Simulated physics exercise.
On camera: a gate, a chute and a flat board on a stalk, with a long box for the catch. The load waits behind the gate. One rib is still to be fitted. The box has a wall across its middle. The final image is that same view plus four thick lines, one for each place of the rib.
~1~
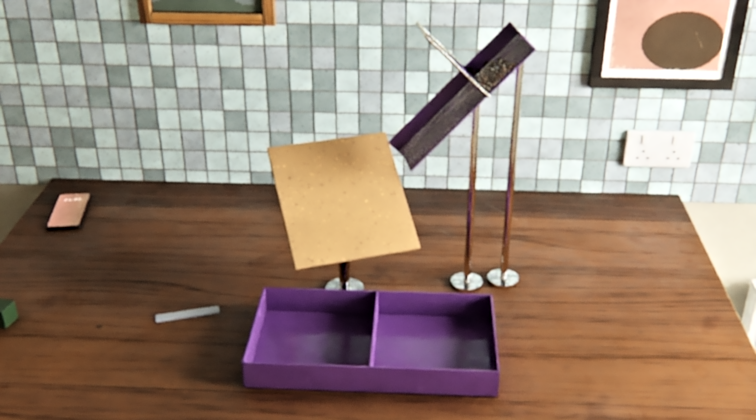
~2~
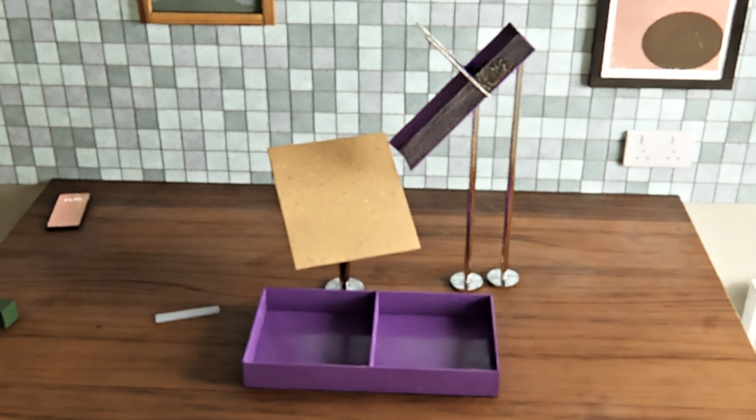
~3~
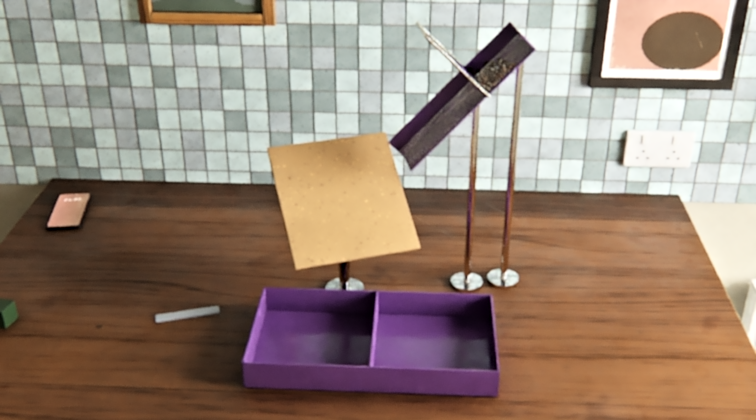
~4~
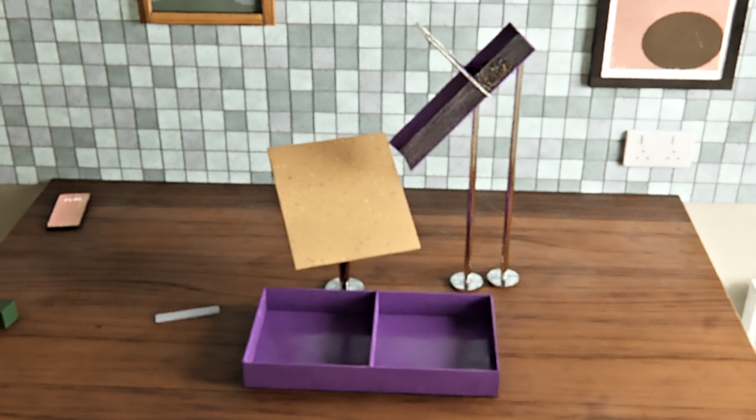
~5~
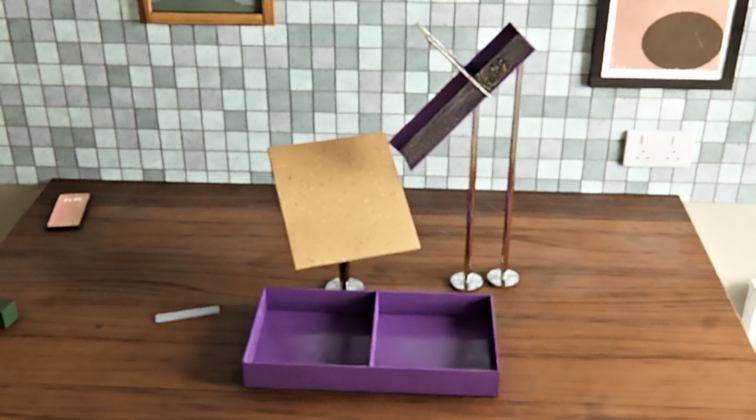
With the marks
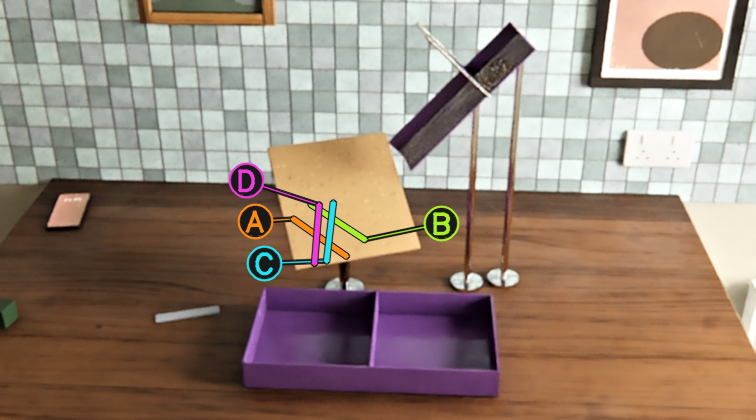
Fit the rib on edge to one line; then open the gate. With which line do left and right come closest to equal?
Line A.
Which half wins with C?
More lands on the left.
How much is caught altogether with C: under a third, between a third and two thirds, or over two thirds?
It is over two thirds.
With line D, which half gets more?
More lands on the left.
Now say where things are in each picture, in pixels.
Load behind the gate (487, 74), allspice berries; lip of the chute (407, 164), sloping fairly steeply, in the first picture.
Middle of the board (343, 197), tilted fairly steeply; middle of its low edge (359, 258); of its high edge (327, 140), in the second picture.
Front corners of the box (243, 362) and (499, 371); front end of its middle wall (370, 367); gate still shut (463, 69), in the third picture.
Middle of the load (487, 74); lip (407, 164), in the fourth picture.
Middle of the load (487, 74); lip (407, 164), in the fifth picture.
On the marked copy, line A from (293, 219) to (346, 256); line B from (311, 204) to (364, 239); line C from (333, 202) to (326, 260); line D from (319, 204) to (314, 263).
With A, of what is caught, roughly half in the left half, roughly half in the right.
With B, of what is caught, just a few in the left half, almost all in the right.
With C, of what is caught, the larger part in the left half, roughly a quarter in the right.
With D, of what is caught, the larger part in the left half, roughly a quarter in the right.
